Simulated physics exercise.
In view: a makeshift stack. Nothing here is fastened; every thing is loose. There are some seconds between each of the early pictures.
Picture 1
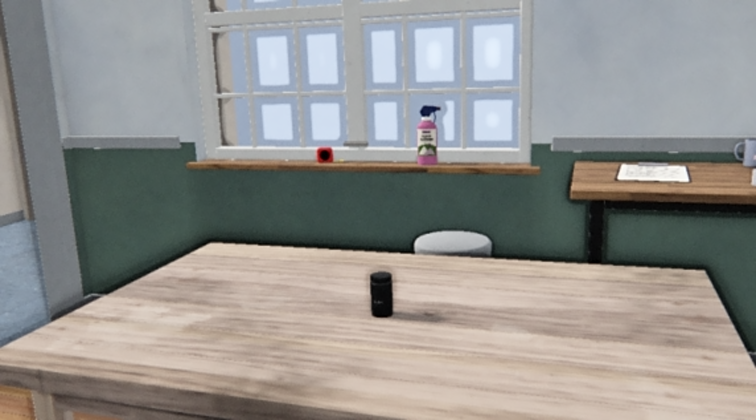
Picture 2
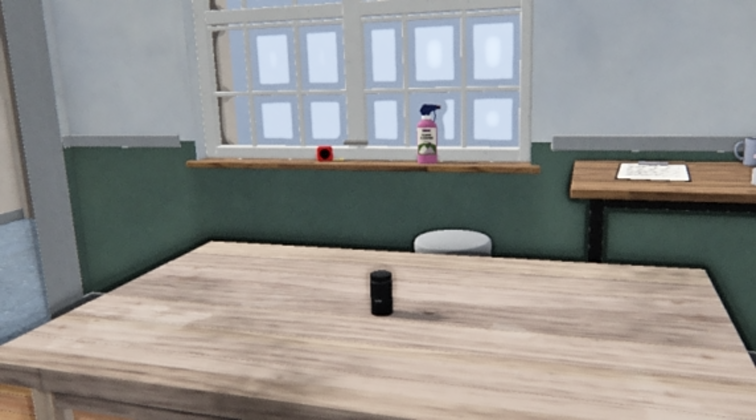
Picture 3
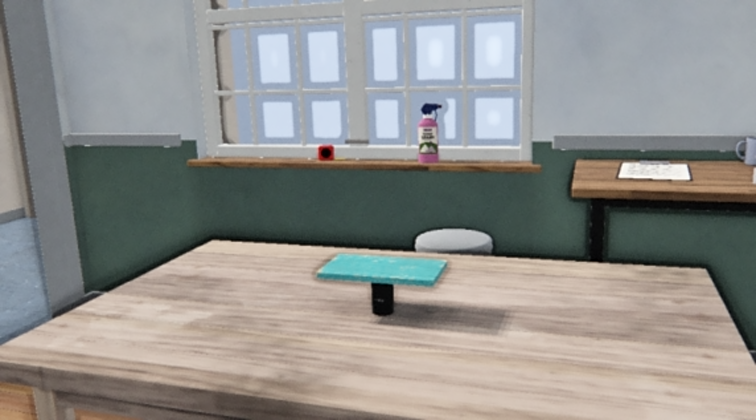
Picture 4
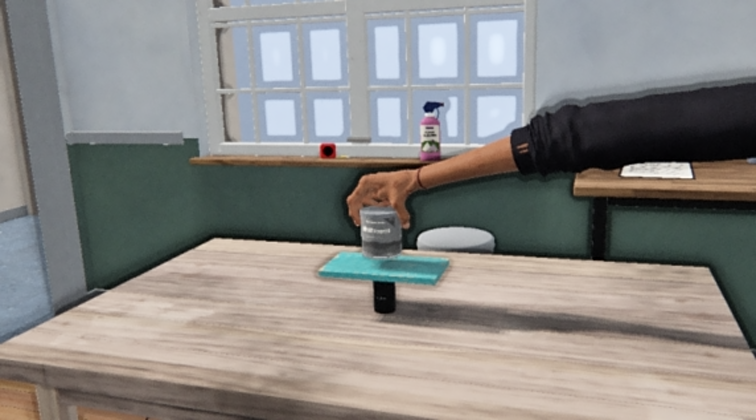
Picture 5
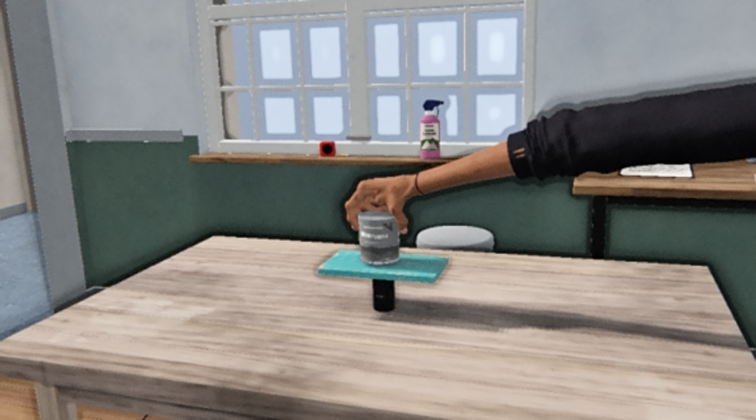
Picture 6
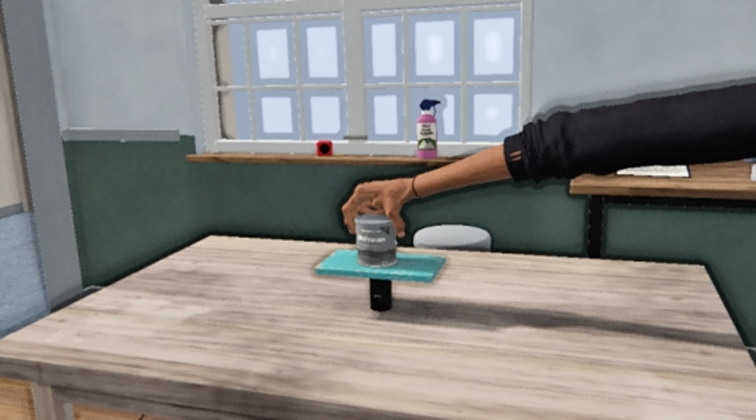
A dark-sleeved arm reaches in from the right over a pale wooden table in a green-and-white room, seen from slightly above. A small black cylinder stands mid-table, with a red object and pink spray bottle on the windowsill behind. A turquoise board appears atop the cylinder, then the hand lowers a grey tin onto it and keeps hold, while the view shifts very slightly.
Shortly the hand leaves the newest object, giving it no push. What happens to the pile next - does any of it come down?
The stack supports it.
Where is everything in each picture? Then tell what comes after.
In the first frame, the last thing is not in view yet.
In the second frame, the last thing is not in view yet.
In the third frame, the last thing is not in view yet; turquoise board (383, 269).
The fourth frame shows on its way; grey tin (381, 232); turquoise board (385, 267).
The fifth frame shows on its way; grey tin (379, 237); turquoise board (384, 265).
The sixth frame shows set down, still held; grey tin (376, 240); turquoise board (381, 265).
Then, 0.20 s after the last picture, nothing has stirred.
Then, 0.40 s after the last picture, grey tin resting near (376, 240).
At rest, all 3 in place. Seen from the same camera at the end, grey tin near (376, 240). The stack holds.
